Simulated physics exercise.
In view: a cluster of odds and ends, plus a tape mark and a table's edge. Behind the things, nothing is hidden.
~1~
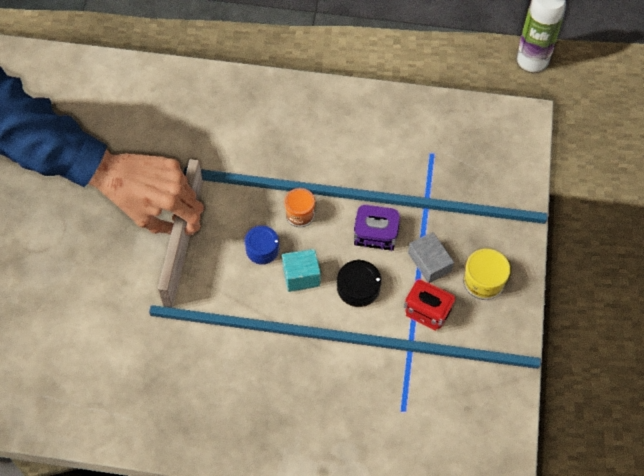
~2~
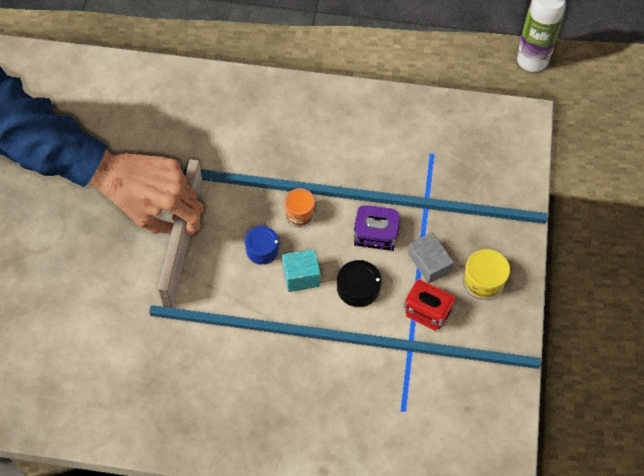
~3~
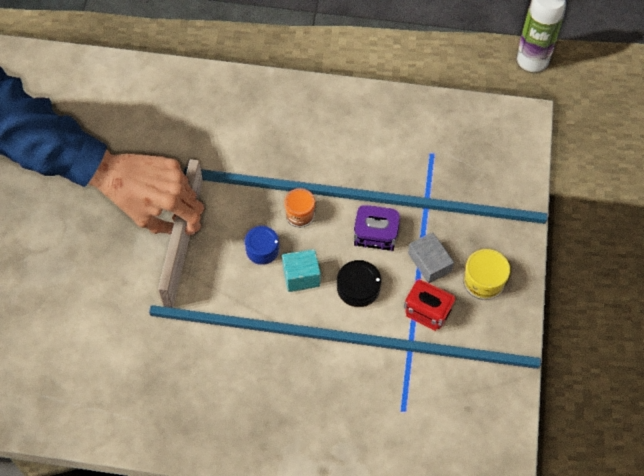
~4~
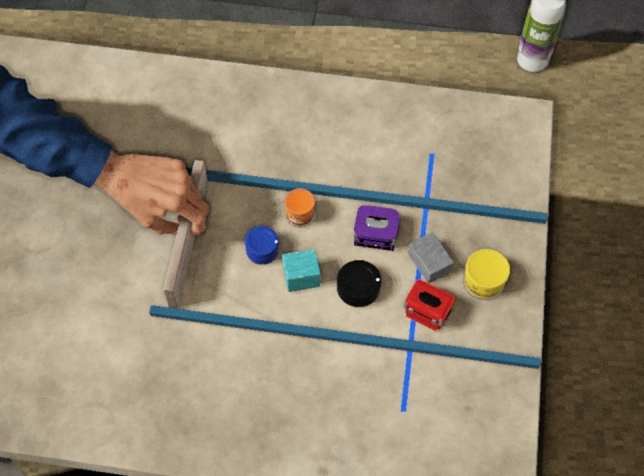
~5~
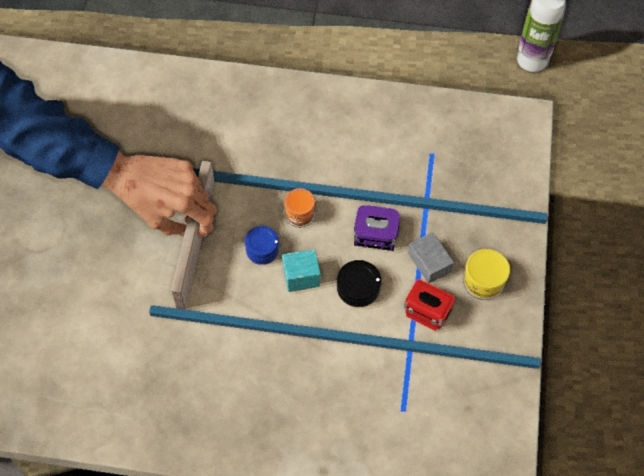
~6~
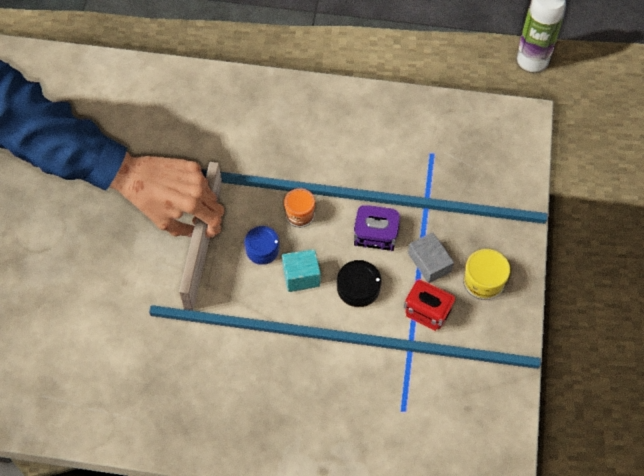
A hand sliding a board slowly a short way right along a tabletop towards a cluster of small colourful objects, which stay still.
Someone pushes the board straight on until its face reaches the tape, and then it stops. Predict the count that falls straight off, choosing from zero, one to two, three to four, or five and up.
Ha, every last one stays up there.
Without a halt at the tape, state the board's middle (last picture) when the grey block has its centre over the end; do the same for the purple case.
The middle is at (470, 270) when it's the grey block, and at (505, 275) when it's the purple case.
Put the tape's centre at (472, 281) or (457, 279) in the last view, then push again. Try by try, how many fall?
The first try gives 2 and the second gives 1.
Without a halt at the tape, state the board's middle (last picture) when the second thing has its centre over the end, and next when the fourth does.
At (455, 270) for the second, at (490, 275) for the fourth.
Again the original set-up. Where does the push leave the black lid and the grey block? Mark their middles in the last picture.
Approximately (472, 300) for one, approximately (491, 271) for the other.
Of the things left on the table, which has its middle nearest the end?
That would be the yellow pot.
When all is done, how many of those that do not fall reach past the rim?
It would come to 1.
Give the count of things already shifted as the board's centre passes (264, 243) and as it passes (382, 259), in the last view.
Answer - first 1, then 8.
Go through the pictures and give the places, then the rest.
In the first frame, yellow pot (486, 275); red case (429, 305); grey block (431, 258); board (181, 233); tape (419, 274).
In the second frame, red case (429, 305); blue lid (262, 245).
In the third frame, grey block (431, 258); black lid (359, 284).
In the fourth frame, yellow pot (486, 275); turquoise block (301, 271).
In the fifth frame, red case (429, 305); board (194, 234).
In the sixth frame, yellow pot (486, 275); red case (429, 305); grey block (431, 258); board (202, 235); tape (419, 274).
Early on, none off yet; yellow pot at rest near (486, 275); red case at rest near (429, 305); grey block at rest near (431, 258).
Finally, the number that fall off is zero.
